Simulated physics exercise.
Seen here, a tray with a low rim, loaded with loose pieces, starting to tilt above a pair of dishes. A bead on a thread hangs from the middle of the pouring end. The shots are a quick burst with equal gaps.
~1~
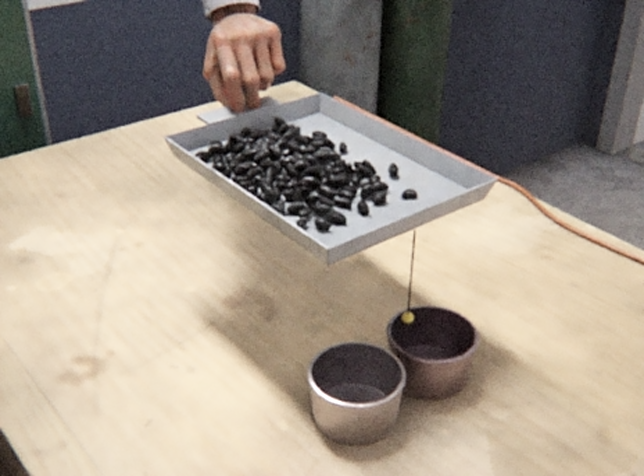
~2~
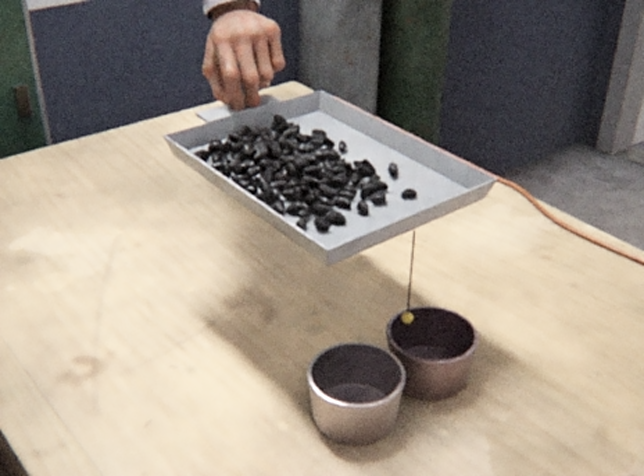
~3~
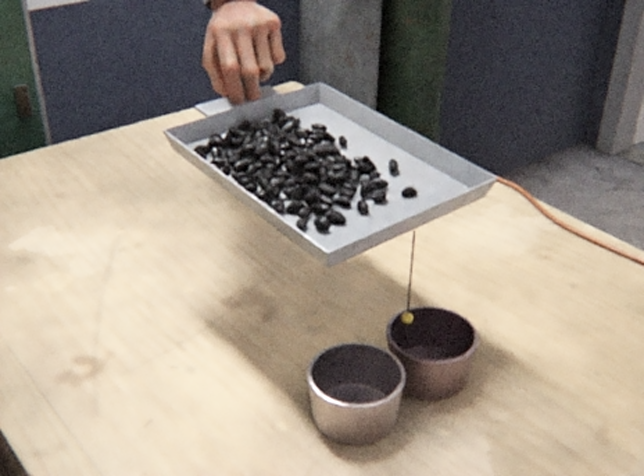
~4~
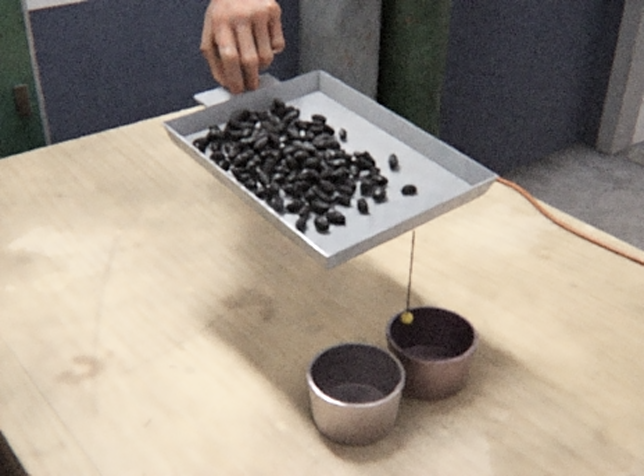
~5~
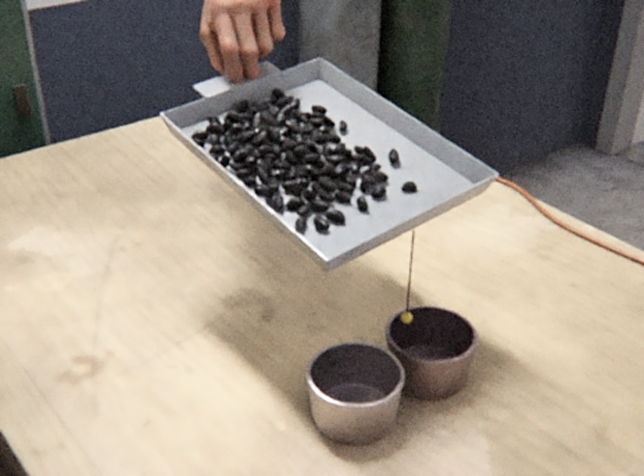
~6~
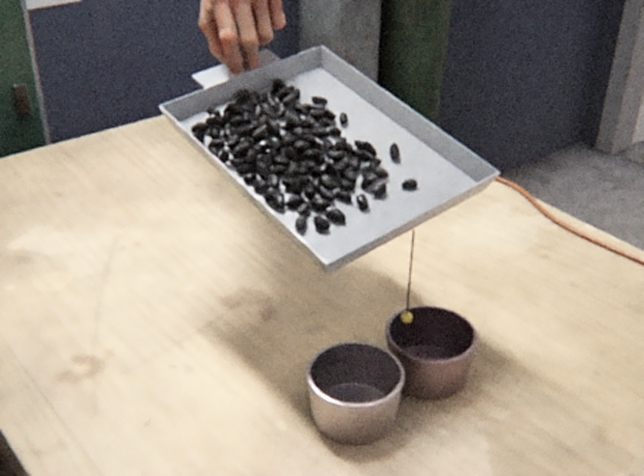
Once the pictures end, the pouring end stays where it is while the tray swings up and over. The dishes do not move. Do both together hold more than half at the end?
In the dishes lies over half of it.
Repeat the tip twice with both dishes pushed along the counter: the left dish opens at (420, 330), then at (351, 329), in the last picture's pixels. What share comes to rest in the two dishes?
About 0 and 0 per cent.
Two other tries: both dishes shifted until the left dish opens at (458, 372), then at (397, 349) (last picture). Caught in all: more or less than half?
The first try: The smaller part. The second: Below a half.
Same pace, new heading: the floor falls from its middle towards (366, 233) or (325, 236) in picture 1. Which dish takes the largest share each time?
At the first place the left-hand dish, at the second the left one.
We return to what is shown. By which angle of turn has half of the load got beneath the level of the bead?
At some 95 degrees.
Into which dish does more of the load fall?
It is the left-hand dish.
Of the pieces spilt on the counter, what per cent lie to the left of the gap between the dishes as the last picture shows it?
It comes to 70 per cent or so.
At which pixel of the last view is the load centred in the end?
Close to (349, 409).
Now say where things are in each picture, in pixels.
Corners of the pouring end (329, 242) and (487, 178), level; middle of the load (288, 164), black beans; left dish (387, 415); right dish (462, 372); bead on its thread (408, 317), in the first frame.
Corners of the pouring end (329, 243) and (487, 178), level; middle of the load (288, 163), in the second frame.
Corners of the pouring end (329, 246) and (487, 177), tipped barely, lowest at the left corner; middle of the load (288, 159), in the third frame.
Corners of the pouring end (329, 249) and (488, 175), tipped a little, lowest at the left corner; middle of the load (288, 153), in the fourth frame.
Corners of the pouring end (328, 252) and (488, 173), tipped a little, lowest at the left corner; middle of the load (287, 147), in the fifth frame.
Corners of the pouring end (328, 255) and (489, 171), tipped a little, lowest at the left corner; middle of the load (288, 141); left dish (385, 415); right dish (461, 372), in the sixth frame.
Just after the last frame, tray tipped steeply; almost all on the tray; just a few in the air.
A moment on, tray tipped right over; about a tenth on the tray; roughly half in the left dish; roughly a quarter outside both; about a tenth in the air.
Further on, tray tipped past a quarter turn; roughly two thirds in the left dish; roughly a third outside both.
When it is over, tray tipped past a quarter turn; roughly two thirds in the left dish; not one in the right dish; roughly a third outside both.
